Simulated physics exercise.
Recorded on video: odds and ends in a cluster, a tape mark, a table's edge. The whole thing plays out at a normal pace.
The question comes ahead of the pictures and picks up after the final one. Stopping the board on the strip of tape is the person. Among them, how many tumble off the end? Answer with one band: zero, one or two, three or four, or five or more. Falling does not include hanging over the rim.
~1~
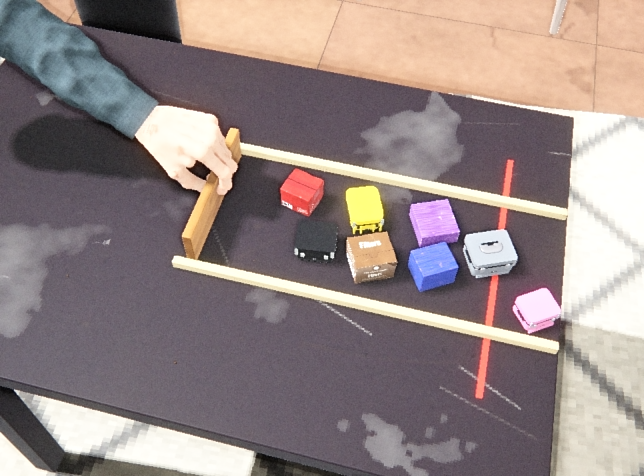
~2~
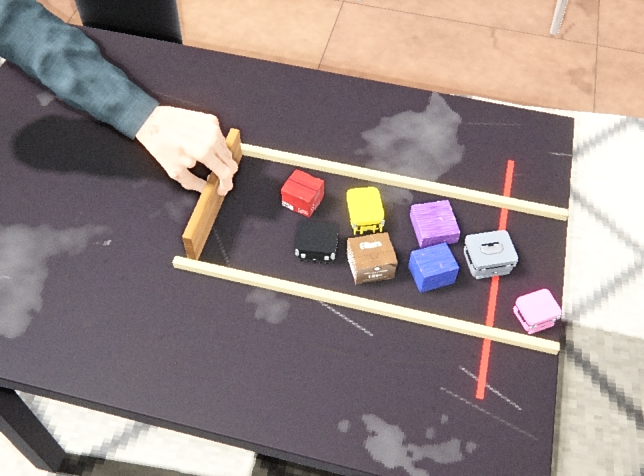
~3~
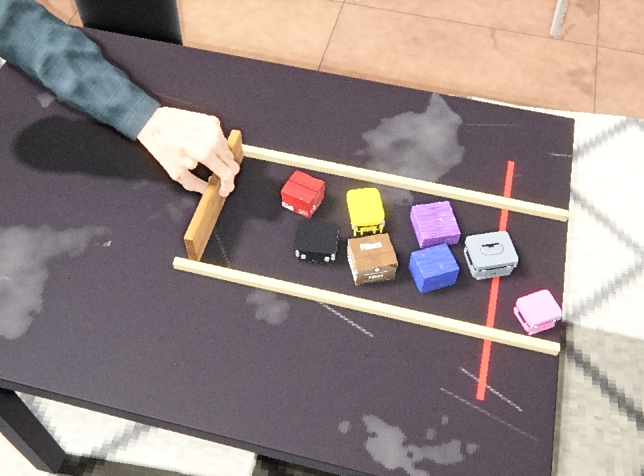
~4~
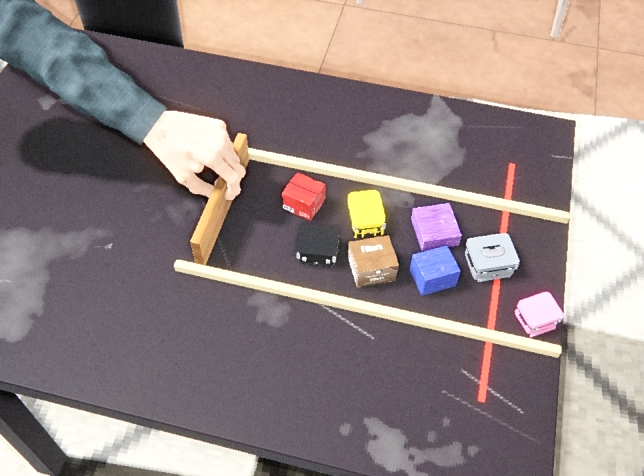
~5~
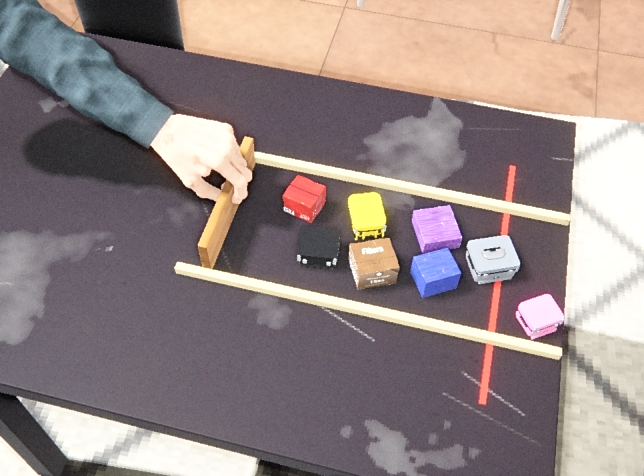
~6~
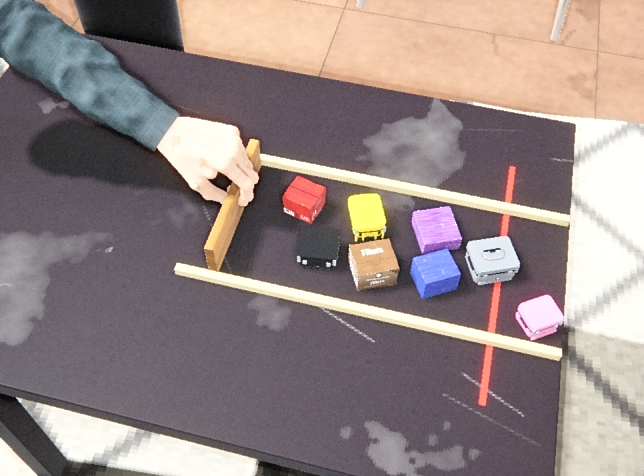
Three or four.
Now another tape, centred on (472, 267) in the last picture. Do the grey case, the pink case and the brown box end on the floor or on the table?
The grey case topples down; the pink case topples down; the brown box stays put.
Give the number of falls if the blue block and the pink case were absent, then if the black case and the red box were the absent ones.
Try 1: 2; try 2: 2.
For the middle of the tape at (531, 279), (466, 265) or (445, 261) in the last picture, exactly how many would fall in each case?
It would be 6, 2 and 1.
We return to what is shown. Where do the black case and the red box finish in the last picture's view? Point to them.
The black case ends at (518, 294) and the red box at (522, 241).
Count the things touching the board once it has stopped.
At rest, 2 are in contact.
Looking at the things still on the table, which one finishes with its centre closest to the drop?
That's the brown box, it ends up nearest.
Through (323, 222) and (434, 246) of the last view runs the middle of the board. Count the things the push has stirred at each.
Counts: 4 and 8.
Early on, none off yet; pink case at rest near (538, 318); grey case at rest near (491, 261); blue block at rest near (435, 274).
A while later, none off yet; pink case at rest near (538, 318); grey case travelled about its own width near (517, 267); blue block travelled about its own width near (486, 291).
Further along, one off so far; pink case in the air near (547, 422); grey case leaning well over near (585, 299); blue block travelled well along near (558, 318).
Finally, the number that fall off is three or four; lost, purple block, blue block, grey case and pink case.
